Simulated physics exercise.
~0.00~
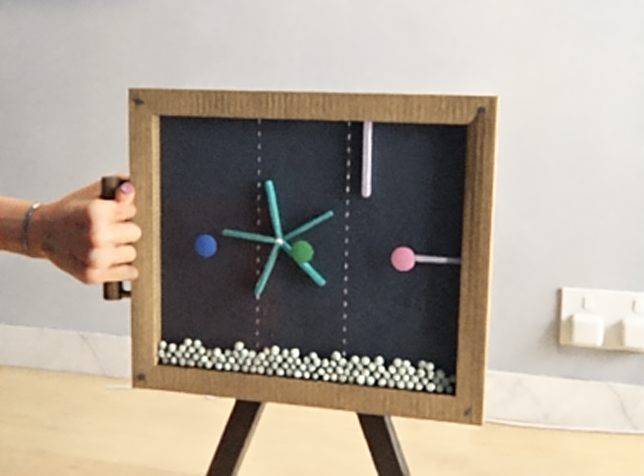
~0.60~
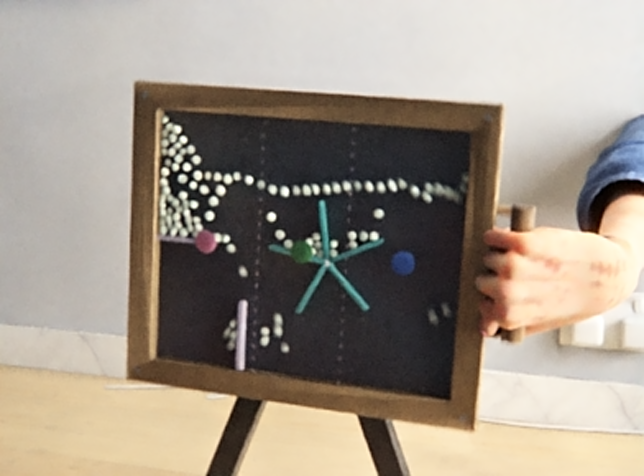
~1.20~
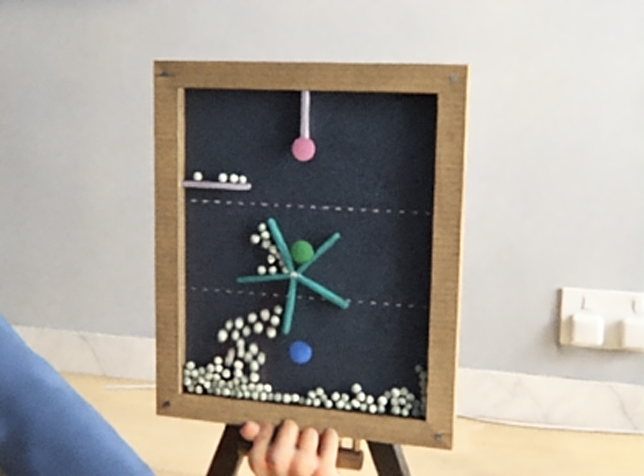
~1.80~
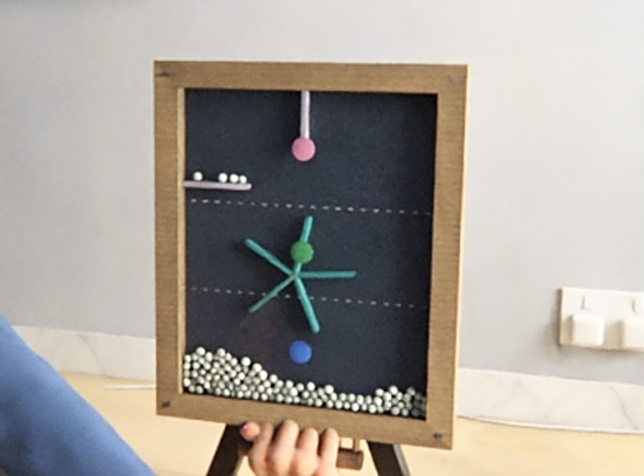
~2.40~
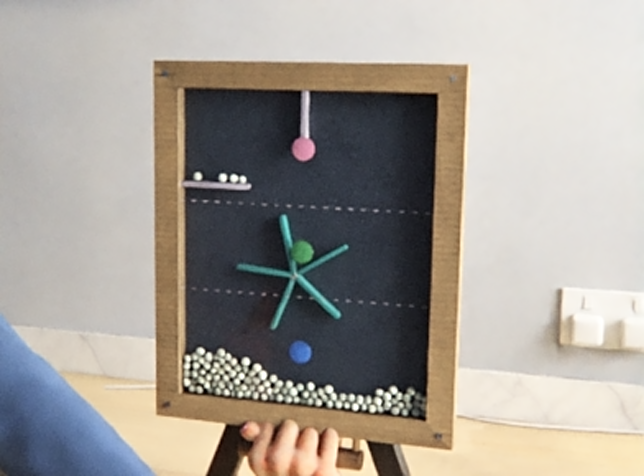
A framed seed sorter is turned clockwise by hand, and its pale pills tumble and settle along the bottom.
